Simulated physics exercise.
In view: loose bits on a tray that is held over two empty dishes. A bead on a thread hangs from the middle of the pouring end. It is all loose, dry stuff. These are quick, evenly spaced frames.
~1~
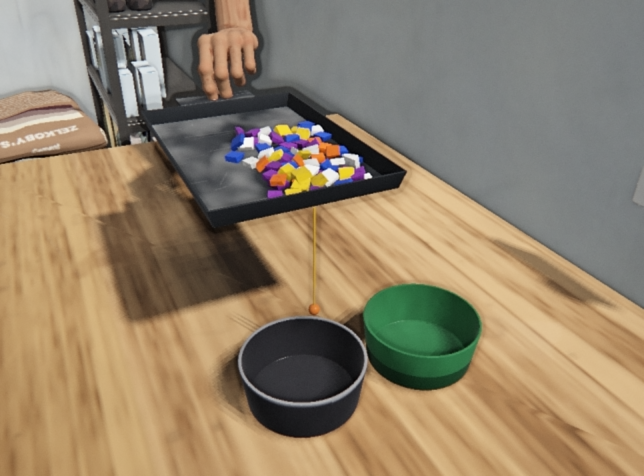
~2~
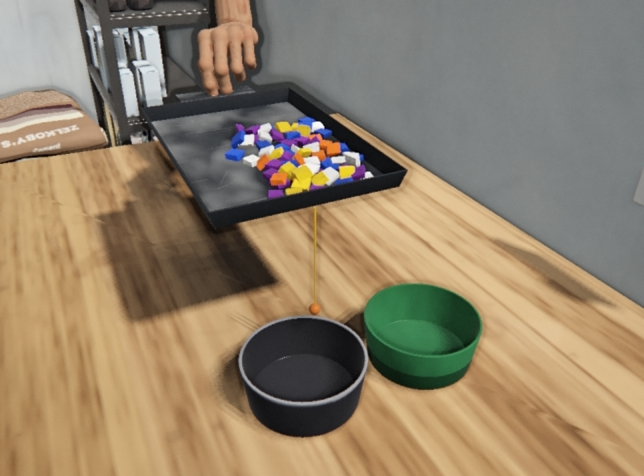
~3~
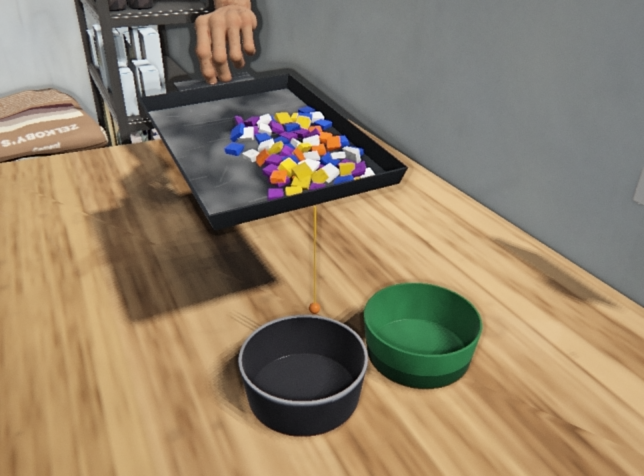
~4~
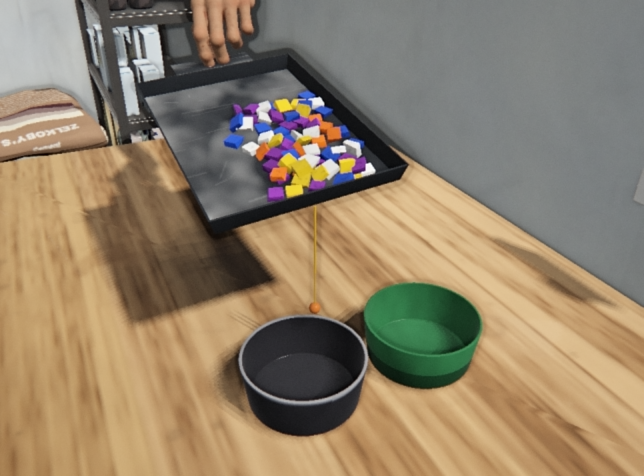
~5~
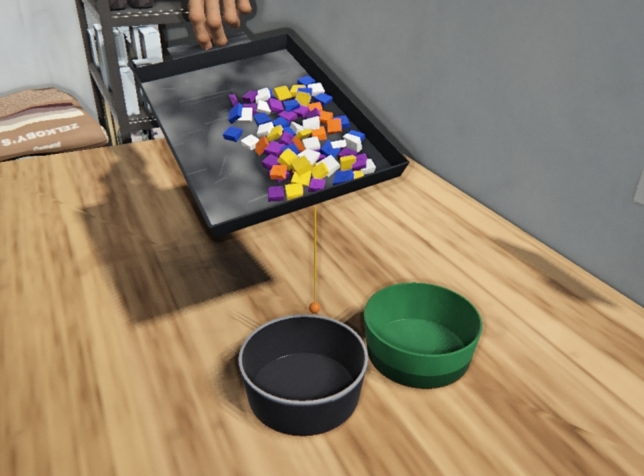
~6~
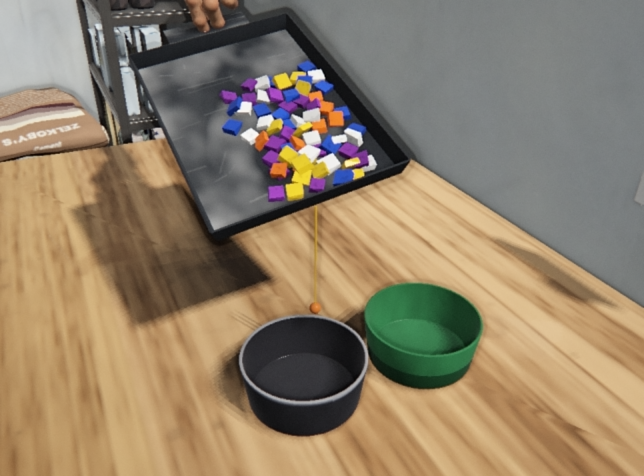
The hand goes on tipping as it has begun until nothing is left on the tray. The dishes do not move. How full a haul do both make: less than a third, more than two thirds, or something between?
They take from one third to two thirds between them.
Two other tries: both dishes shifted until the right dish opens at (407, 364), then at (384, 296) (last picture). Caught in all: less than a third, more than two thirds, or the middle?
First less than a third, then beyond two thirds.
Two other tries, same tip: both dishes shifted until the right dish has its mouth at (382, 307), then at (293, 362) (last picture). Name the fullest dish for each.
In turn: Left; the dish on the right.
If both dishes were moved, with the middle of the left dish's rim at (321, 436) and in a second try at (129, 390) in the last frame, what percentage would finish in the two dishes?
Roughly 0 per cent, and 90 per cent.
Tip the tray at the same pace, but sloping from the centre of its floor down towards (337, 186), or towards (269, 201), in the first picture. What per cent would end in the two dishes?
About 90 and 70 per cent.
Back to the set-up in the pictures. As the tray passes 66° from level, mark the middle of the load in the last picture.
Close to (261, 197).
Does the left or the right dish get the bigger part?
Fuller: The left dish.
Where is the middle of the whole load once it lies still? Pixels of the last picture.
Near (260, 393).
Shortly afterwards, tray tipped steeply; all but a few on the tray; a little in the air.
Next, tray tipped past a quarter turn; a little on the tray; near a third in the left dish; near a third outside both; near a quarter in the air.
Some moments later, tray tipped past a quarter turn; near half in the left dish; near half outside both.
In the end, tray tipped past a quarter turn; near half in the left dish; none at all in the right dish; near half outside both.
